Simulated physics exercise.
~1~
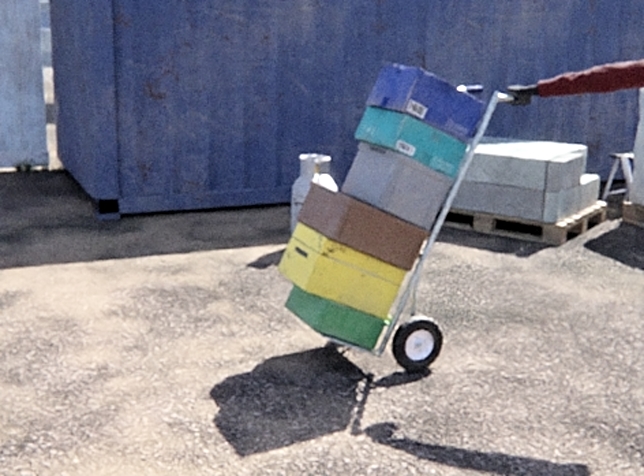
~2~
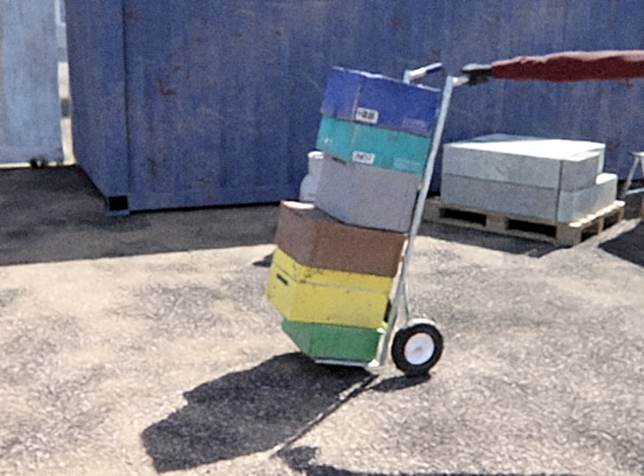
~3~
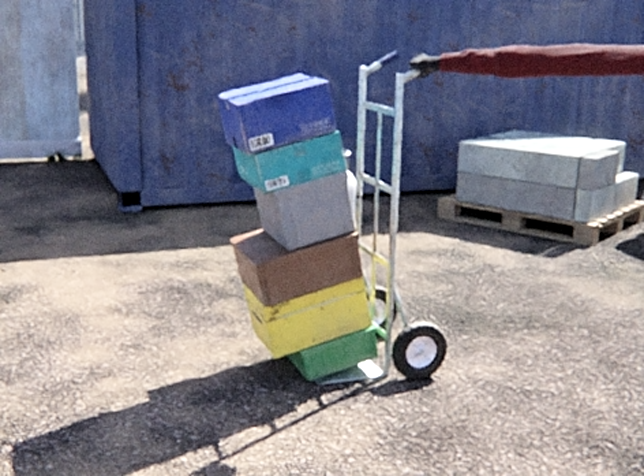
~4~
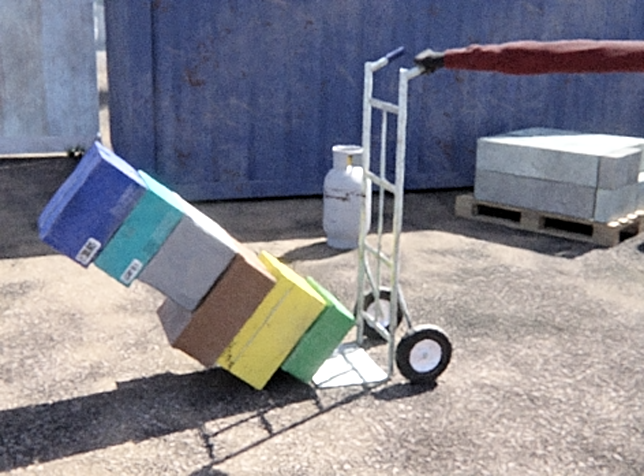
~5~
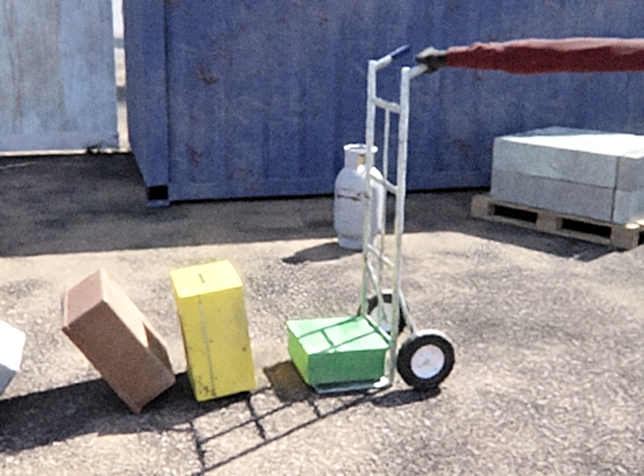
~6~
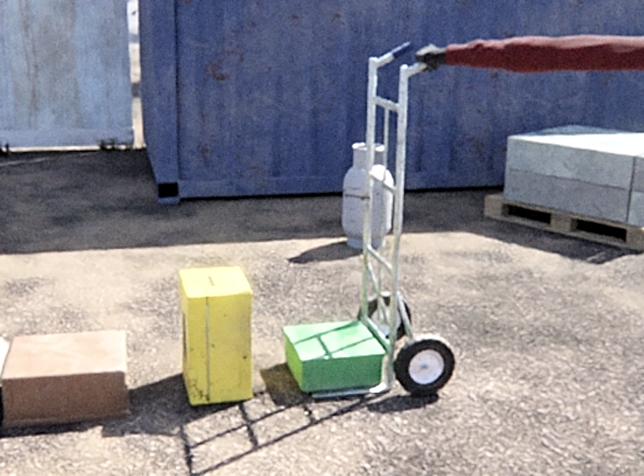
The clip shows a red-sleeved arm swinging a tilted sack truck upright, sending its stack of coloured boxes toppling left onto the ground; finally the green box remains on the truck, the yellow one stands on end beside it, and a brown box lies further left.
